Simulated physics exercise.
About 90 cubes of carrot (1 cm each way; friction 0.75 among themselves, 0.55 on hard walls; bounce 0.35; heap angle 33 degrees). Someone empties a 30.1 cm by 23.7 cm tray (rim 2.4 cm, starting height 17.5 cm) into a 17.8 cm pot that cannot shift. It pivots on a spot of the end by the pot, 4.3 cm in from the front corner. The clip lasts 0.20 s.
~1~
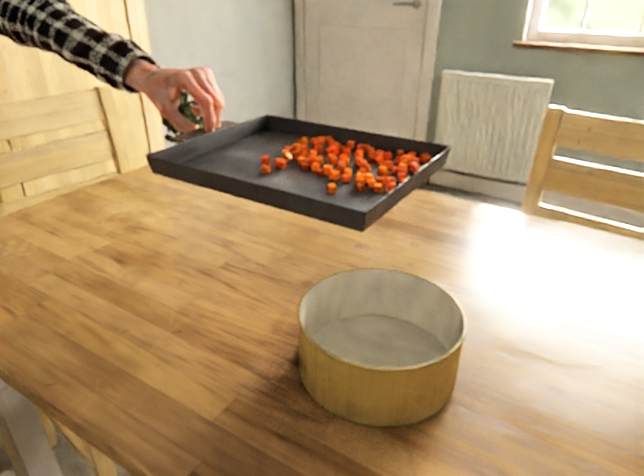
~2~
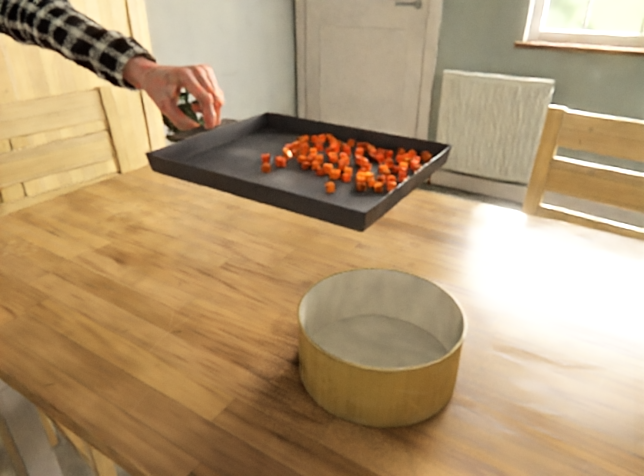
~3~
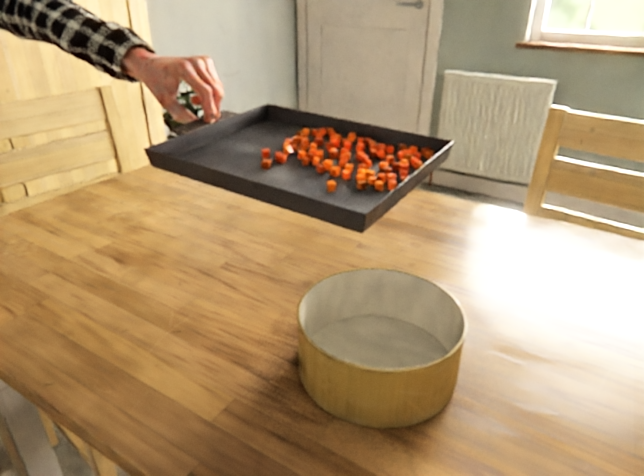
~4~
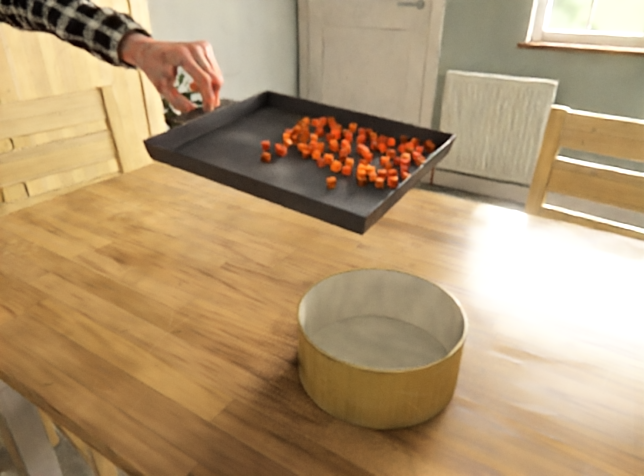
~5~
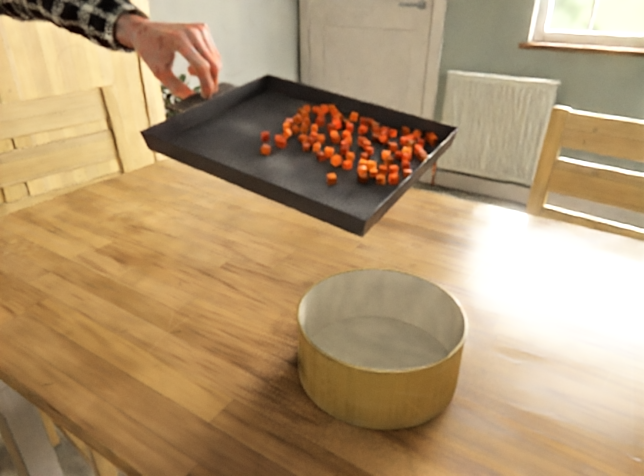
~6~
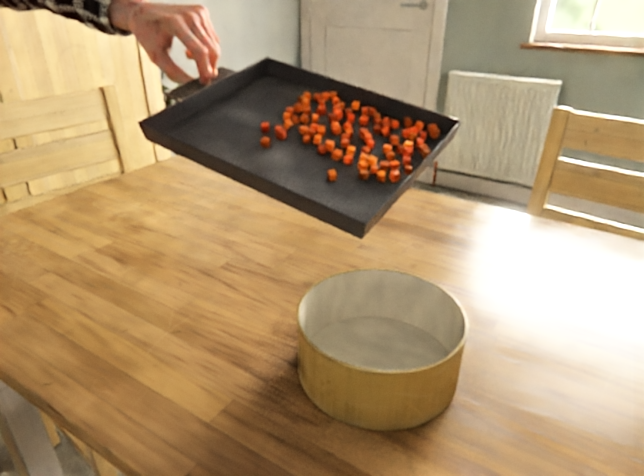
A hand in a checked sleeve raised the left end of a dark tray of orange carrot cubes, tilting it gradually steeper above a wooden table, while a round pot sat still below.
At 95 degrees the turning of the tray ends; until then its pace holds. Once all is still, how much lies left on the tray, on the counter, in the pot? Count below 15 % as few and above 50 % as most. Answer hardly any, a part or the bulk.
Tray hardly any, counter hardly any, pot the bulk.
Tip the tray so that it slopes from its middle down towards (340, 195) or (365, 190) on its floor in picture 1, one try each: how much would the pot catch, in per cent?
Some 85 and 35 per cent.
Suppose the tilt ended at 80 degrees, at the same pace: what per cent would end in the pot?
Then about 75 per cent.
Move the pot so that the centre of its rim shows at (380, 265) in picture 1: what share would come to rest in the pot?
About 0 per cent.
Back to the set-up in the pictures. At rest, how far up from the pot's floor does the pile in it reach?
About 2.0 cm.
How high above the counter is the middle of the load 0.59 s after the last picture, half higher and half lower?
Roughly 16 cm.
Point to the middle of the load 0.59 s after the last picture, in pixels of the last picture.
At about (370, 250).
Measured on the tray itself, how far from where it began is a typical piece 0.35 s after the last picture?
Roughly 5 cm.
Then, 0.35 s after the last picture, tilt 53 degrees; the tray holds 100 %, the pot 0 %.
Then, 0.59 s after the last picture, tilt 80 degrees; the tray holds 65 %, the pot 15 %.
Then, 0.94 s after the last picture, tilt 95 degrees; the tray holds 10 %, the pot 80 %.
In the end, tray 10 %, counter 10 %, pot 85 %.
